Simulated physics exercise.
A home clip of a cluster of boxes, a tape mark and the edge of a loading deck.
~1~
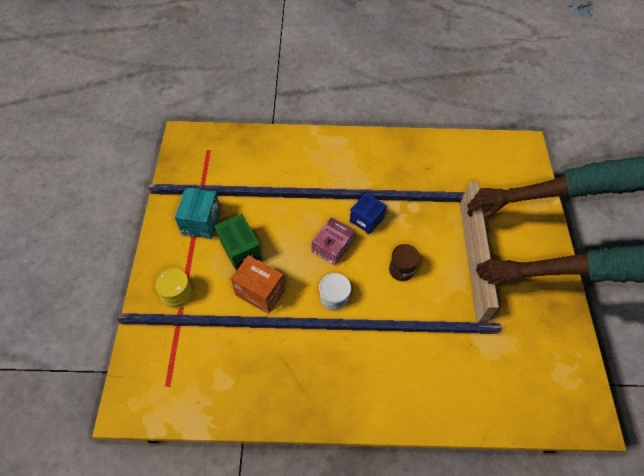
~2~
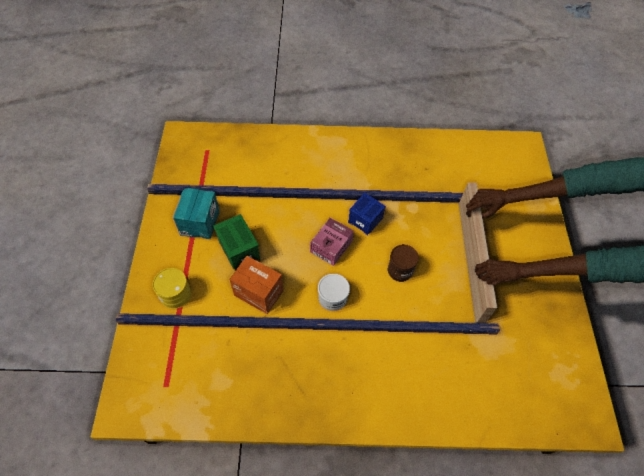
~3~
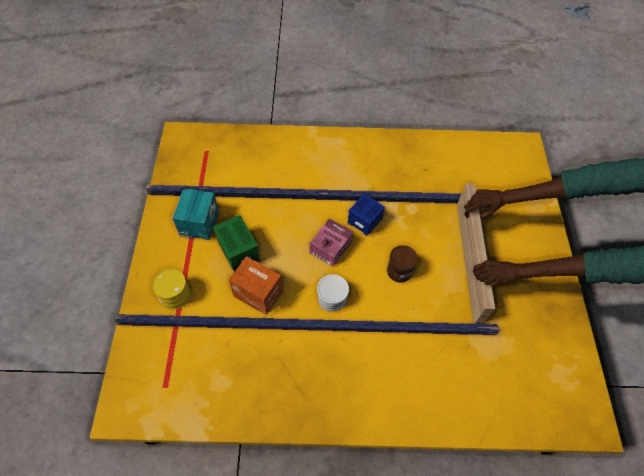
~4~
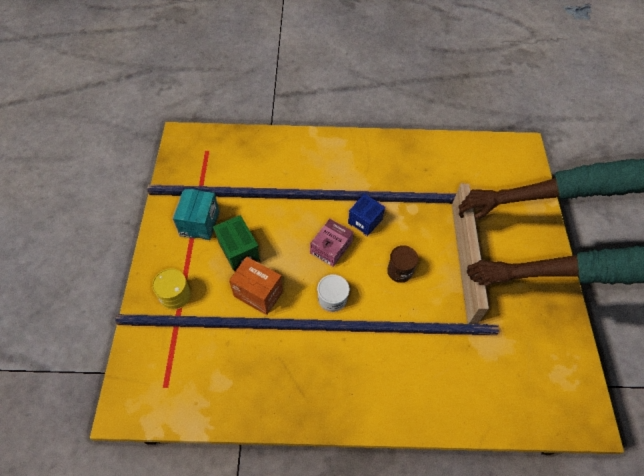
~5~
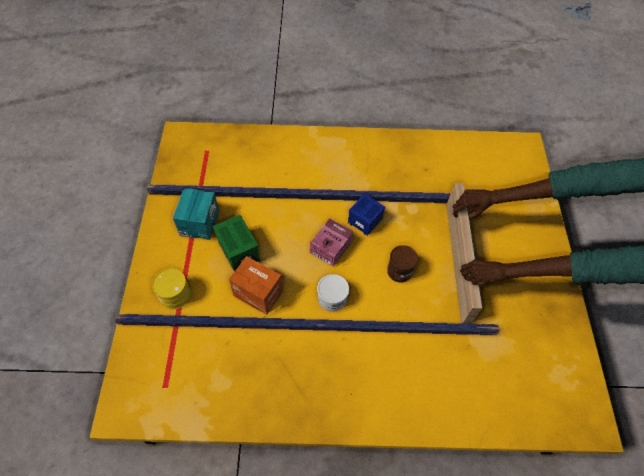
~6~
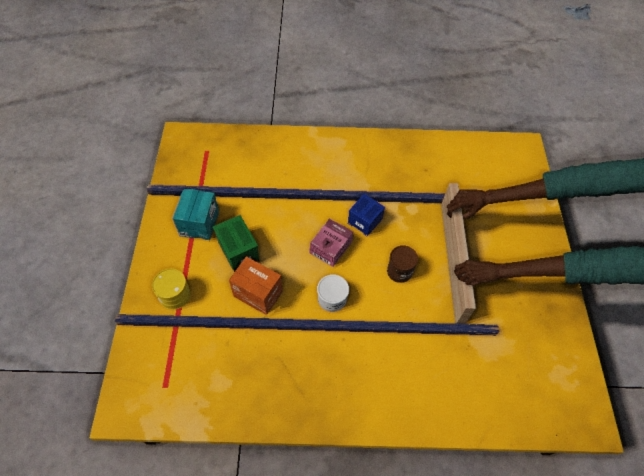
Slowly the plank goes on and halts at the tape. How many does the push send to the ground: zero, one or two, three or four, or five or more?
As it turns out, the number that fall off is one or two.
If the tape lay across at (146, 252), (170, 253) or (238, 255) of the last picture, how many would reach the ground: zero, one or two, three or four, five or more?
For each place: Five or over; either three or four; zero.
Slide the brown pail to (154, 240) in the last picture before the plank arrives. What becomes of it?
The brown pail goes over.
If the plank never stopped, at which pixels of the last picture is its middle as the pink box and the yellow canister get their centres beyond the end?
Its middle is around (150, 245) and around (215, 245).
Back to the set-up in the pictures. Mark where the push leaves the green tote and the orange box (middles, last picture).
Near (134, 251) and (127, 283).
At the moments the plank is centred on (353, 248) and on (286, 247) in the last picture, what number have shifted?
By then 3, and 6.
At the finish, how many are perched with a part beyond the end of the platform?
That would be 3.
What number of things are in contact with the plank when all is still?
That makes 4.
A little later, none off yet; yellow canister at rest near (172, 289); turquoise parcel at rest near (197, 215); green tote at rest near (237, 244).
Next, none off yet; yellow canister at rest near (172, 289); turquoise parcel at rest near (196, 215); green tote shifted a little near (225, 247).
When it is over, the number that fall off is one or two; down, yellow canister.
